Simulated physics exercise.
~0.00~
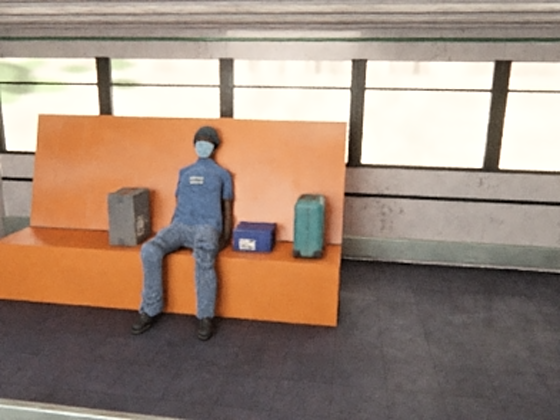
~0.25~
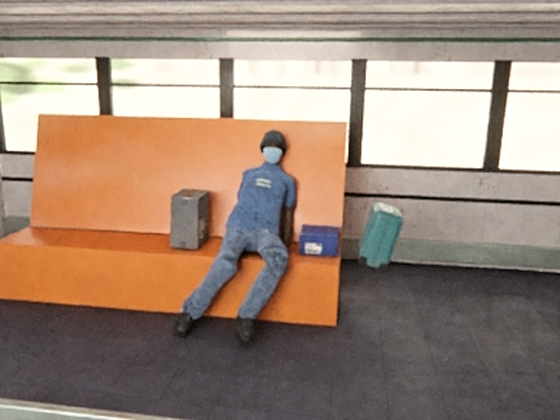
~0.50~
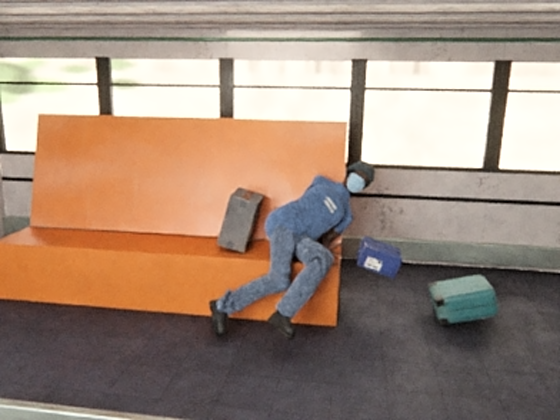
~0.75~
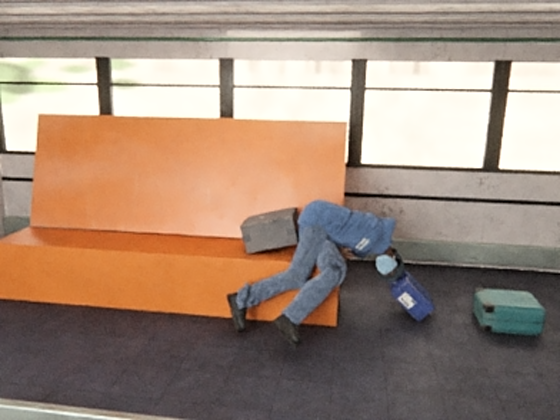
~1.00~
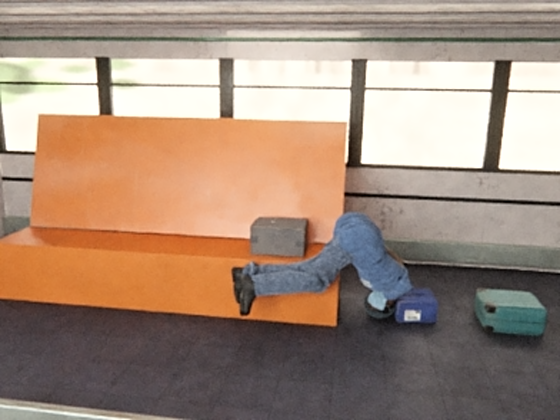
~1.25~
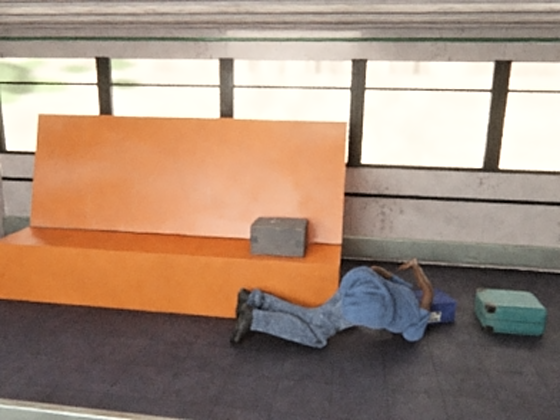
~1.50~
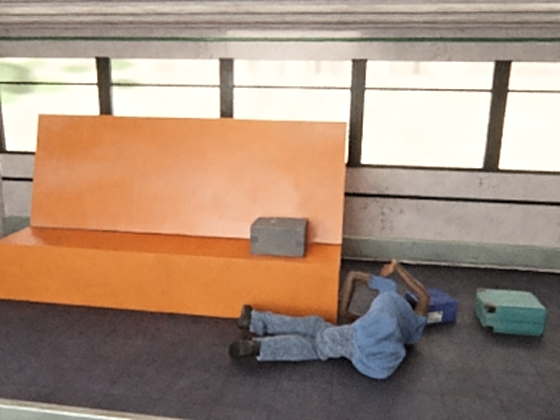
Masked passenger in blue sliding right off an orange tram bench after teal and blue luggage, grey pack tipping but staying aboard.
